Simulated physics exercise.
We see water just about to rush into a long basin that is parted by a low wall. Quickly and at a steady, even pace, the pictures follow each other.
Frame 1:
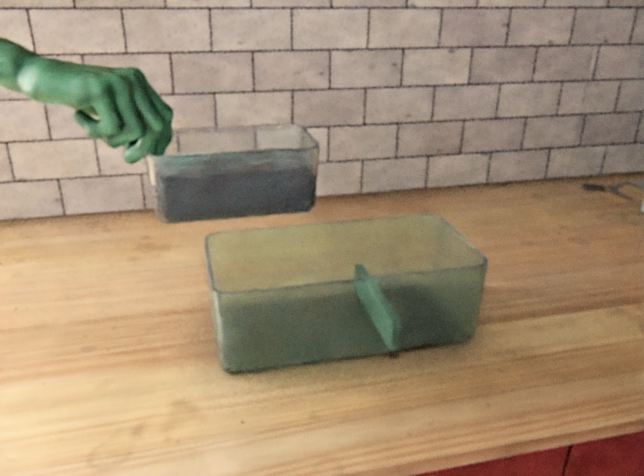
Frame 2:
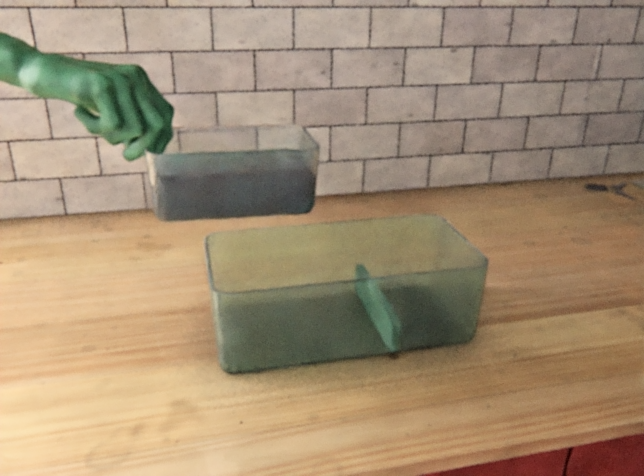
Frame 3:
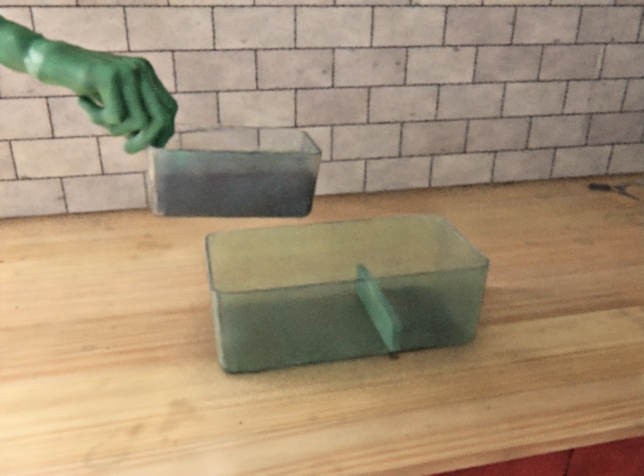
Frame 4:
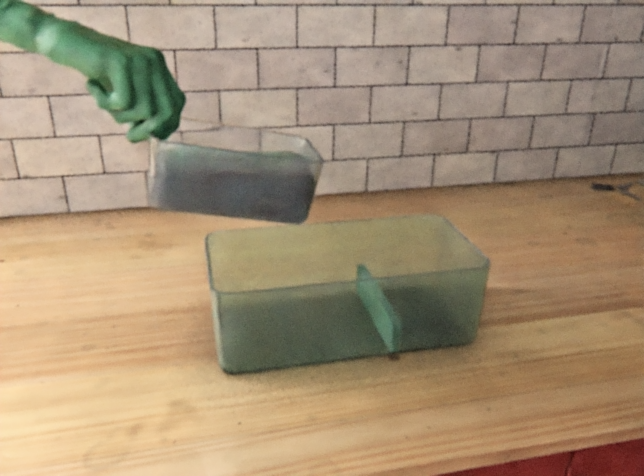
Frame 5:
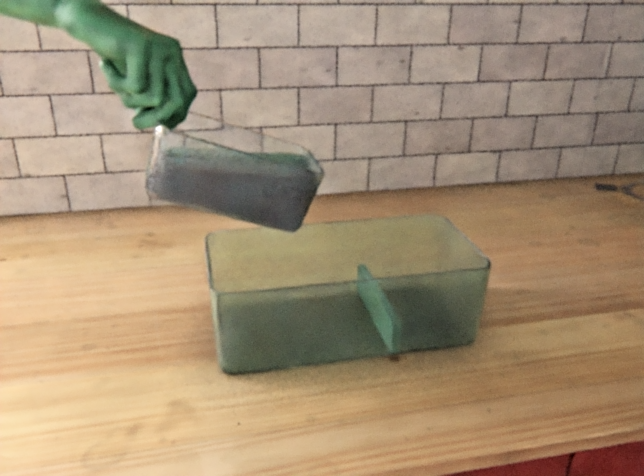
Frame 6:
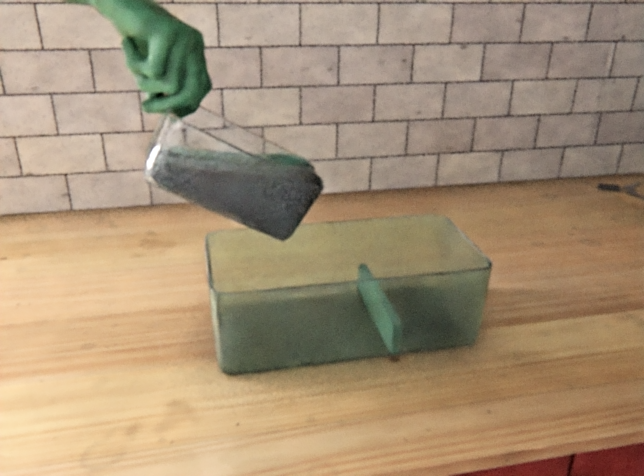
On a wooden counter by a pale brick wall, a green hand held a clear tub of dark liquid above a long divided basin, then rose and tilted the tub steadily down to the right.
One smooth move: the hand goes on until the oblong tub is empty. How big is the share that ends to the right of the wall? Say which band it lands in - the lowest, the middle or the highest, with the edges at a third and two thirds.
The right side of the wall holds a small share, below one third.
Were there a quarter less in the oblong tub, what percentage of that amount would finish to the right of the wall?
Near 5 in a hundred.
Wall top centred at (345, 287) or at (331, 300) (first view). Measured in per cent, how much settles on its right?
Try 1: Some 40 %; try 2: 60 %.
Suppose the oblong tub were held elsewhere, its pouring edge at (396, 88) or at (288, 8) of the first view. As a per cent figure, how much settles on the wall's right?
First about 70, then 10 per cent.
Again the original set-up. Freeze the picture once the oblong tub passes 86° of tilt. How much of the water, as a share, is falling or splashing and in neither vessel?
25 per cent.
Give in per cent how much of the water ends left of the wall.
Close to 90 in a hundred.
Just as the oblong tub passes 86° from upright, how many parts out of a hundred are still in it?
Close to 20 per cent.
A moment on, the oblong tub is tipped on its side and 20 per cent is still to pour, 55 is left of the wall and 0 right of it.
Next, the oblong tub is tipped right over and 6 per cent is still to pour, 85 is left of the wall and 5 right of it.
Then the oblong tub is tipped right over and 0 per cent is still to pour, 89 is left of the wall and 8 right of it.
Later the oblong tub is tipped right over and 0 per cent is still to pour, 90 is left of the wall and 8 right of it.
At rest 90 per cent lies left of the wall, 8 right of it and 2 outside.
